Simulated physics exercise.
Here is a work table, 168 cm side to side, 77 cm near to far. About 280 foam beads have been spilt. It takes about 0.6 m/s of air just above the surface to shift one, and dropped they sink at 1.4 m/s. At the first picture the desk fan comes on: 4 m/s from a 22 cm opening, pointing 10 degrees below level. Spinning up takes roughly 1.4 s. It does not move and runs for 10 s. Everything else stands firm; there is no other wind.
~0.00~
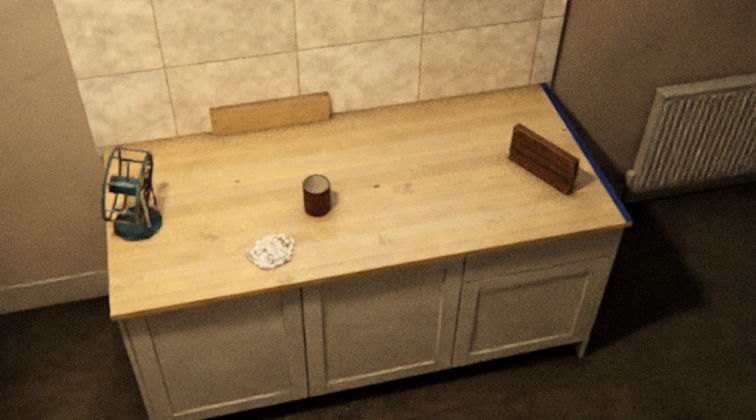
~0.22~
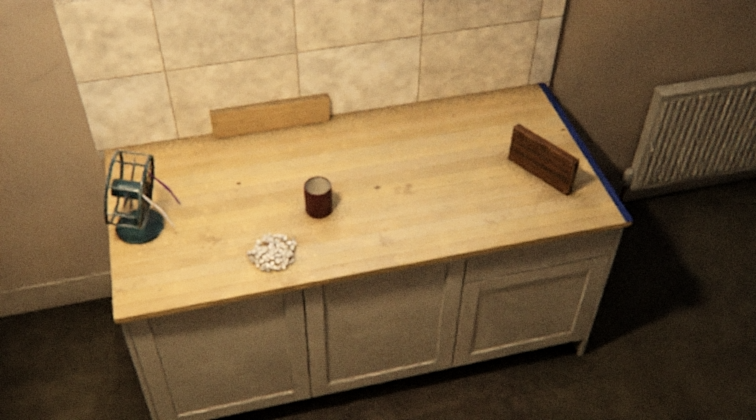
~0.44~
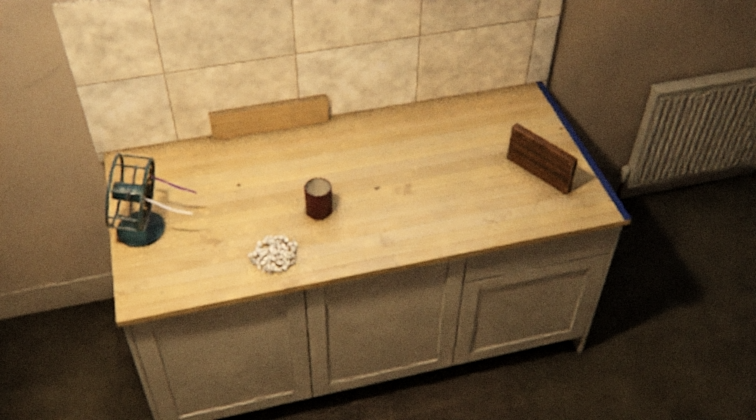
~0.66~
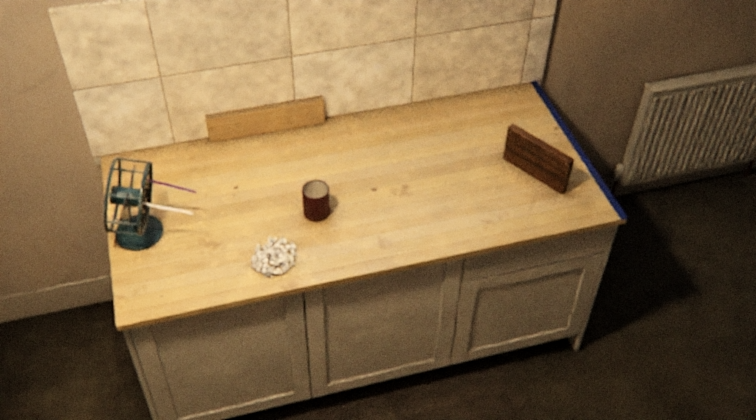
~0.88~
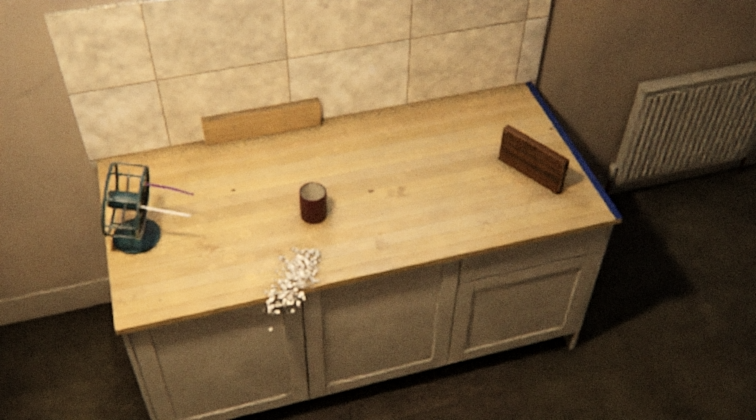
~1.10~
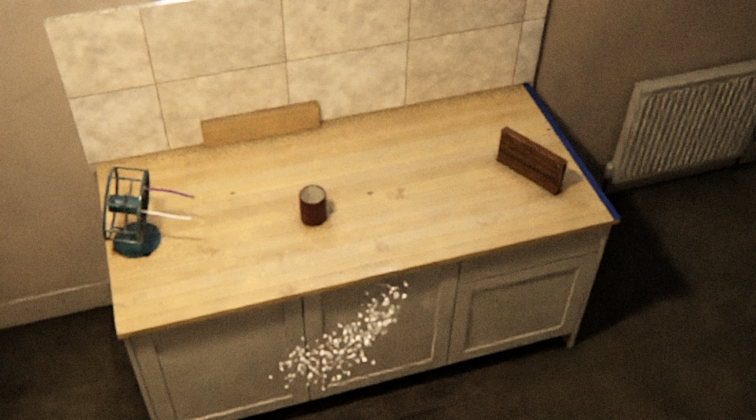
White foam beads lying still on a wooden worktop, then sliding and scattering over the front edge as a desk fan blows.
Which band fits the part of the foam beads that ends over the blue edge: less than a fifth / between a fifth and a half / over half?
The share over the blue edge is less than a fifth.
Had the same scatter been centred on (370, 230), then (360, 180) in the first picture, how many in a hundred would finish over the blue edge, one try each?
In turn about 20 %, 90 %.
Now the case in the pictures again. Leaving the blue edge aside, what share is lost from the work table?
Near 100 %.
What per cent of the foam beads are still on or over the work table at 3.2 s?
About 0 %.
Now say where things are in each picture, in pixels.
In the first picture, the middle of the foam beads is near (271, 251), none has stirred yet and the mouth of the desk fan is at (128, 186).
In the second picture, the middle of the foam beads is near (273, 252), none has stirred yet and the blue edge is centred on (585, 146).
In the third picture, the middle of the foam beads is near (274, 253), none has stirred yet, the top of a mug is at (318, 187) and the top of a board is at (269, 105).
In the fourth picture, the middle of the foam beads is near (275, 260) and about 1 % have left their places.
In the fifth picture, the middle of the foam beads is near (294, 279), the farthest in sight from the desk fan is at (318, 281) and all have left their places.
In the sixth picture, the middle of the foam beads is near (393, 290), the farthest in sight from the desk fan is at (404, 297) and all have left their places.
After 2.0 s, 0 % are on the move or not yet settled, 0 % are over the blue edge.
After 3.2 s, 0 % are on the move or not yet settled, 0 % are over the blue edge.
After 5.5 s, 0 % are on the move or not yet settled, 0 % are over the blue edge.
After 10.0 s, at the end, 0 % are over the blue edge.
